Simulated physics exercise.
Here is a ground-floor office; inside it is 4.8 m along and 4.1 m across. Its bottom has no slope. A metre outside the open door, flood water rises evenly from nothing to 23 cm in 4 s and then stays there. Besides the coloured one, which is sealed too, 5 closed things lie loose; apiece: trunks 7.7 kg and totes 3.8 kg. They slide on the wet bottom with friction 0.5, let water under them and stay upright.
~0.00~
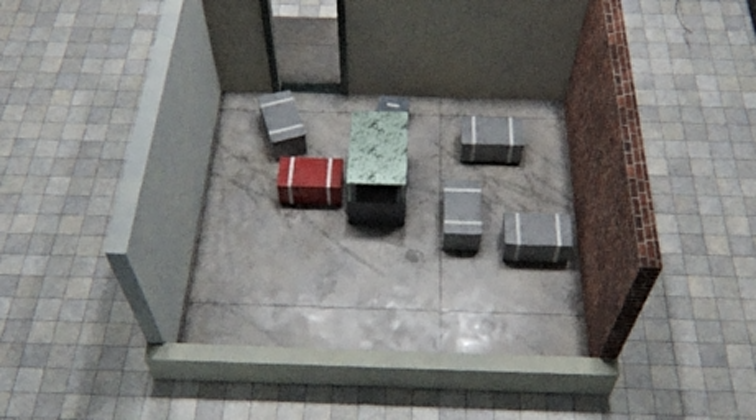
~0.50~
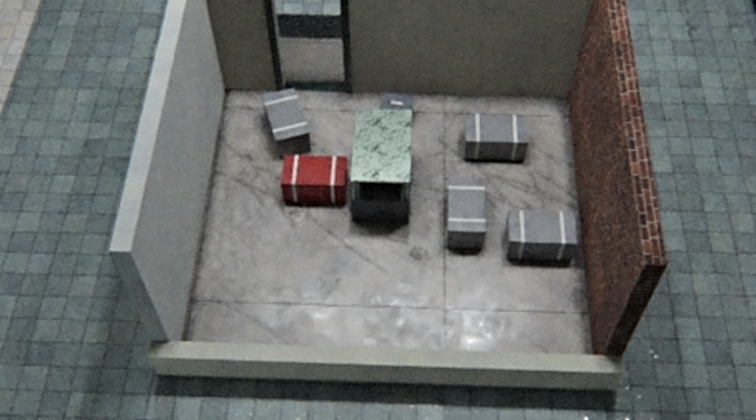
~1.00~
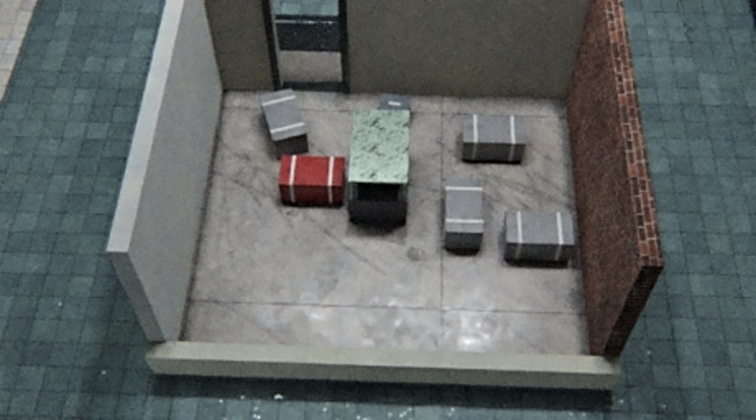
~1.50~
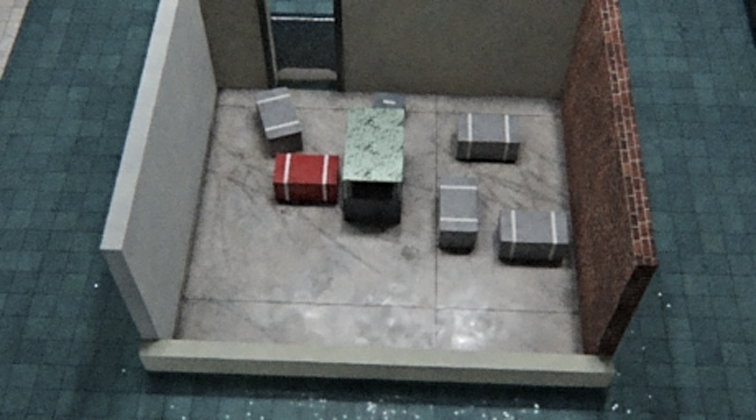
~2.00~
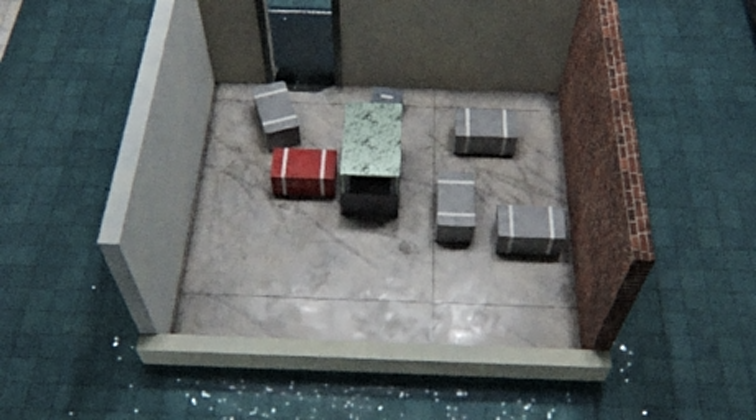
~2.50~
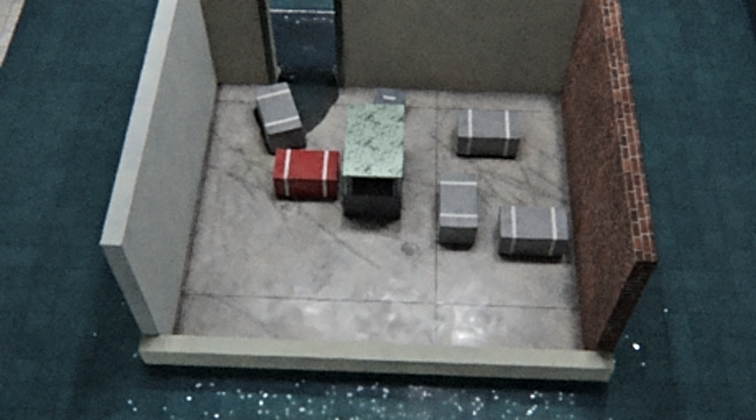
Water spreads over the grey paving around a roofless room, turning it dark blue-green while the floor inside stays dry. It deepens outside the walls and the open doorway, white flecks drifting along the front, then a dark patch slips in through the doorway; the red trunk and grey boxes stay put.
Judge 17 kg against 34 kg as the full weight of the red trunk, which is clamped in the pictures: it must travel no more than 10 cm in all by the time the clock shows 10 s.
For it, neither weight holds it.
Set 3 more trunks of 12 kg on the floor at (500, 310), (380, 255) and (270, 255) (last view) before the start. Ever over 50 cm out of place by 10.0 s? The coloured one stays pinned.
In that order: Less, less, past it.
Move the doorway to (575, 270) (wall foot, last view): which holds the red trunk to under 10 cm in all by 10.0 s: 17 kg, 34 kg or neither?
Then the lower weight is enough.
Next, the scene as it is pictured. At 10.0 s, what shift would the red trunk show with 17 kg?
About 250 cm.
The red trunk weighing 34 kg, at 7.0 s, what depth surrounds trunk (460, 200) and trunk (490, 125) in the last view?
Roughly 1 and 2 cm.
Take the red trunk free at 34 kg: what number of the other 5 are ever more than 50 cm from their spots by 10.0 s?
I count 1.
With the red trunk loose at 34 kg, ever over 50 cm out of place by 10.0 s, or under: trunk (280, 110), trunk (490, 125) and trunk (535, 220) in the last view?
In turn: More, less, under.
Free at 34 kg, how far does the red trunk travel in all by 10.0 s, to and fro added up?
Some 120 cm in all.
After 3.5 s the red trunk would be 0 cm from its start with 17 kg and 0 cm from its start with 34 kg; 3 cm of water round it then.
After 4.5 s the red trunk would be 53 cm from its start with 17 kg and 10 cm from its start with 34 kg; 6 cm of water round it then.
After 7.0 s the red trunk would be 222 cm from its start with 17 kg and 80 cm from its start with 34 kg; 5 cm of water round it then.
After 10.0 s the red trunk would be 269 cm from its start with 17 kg and 120 cm from its start with 34 kg; 7 cm of water round it then.
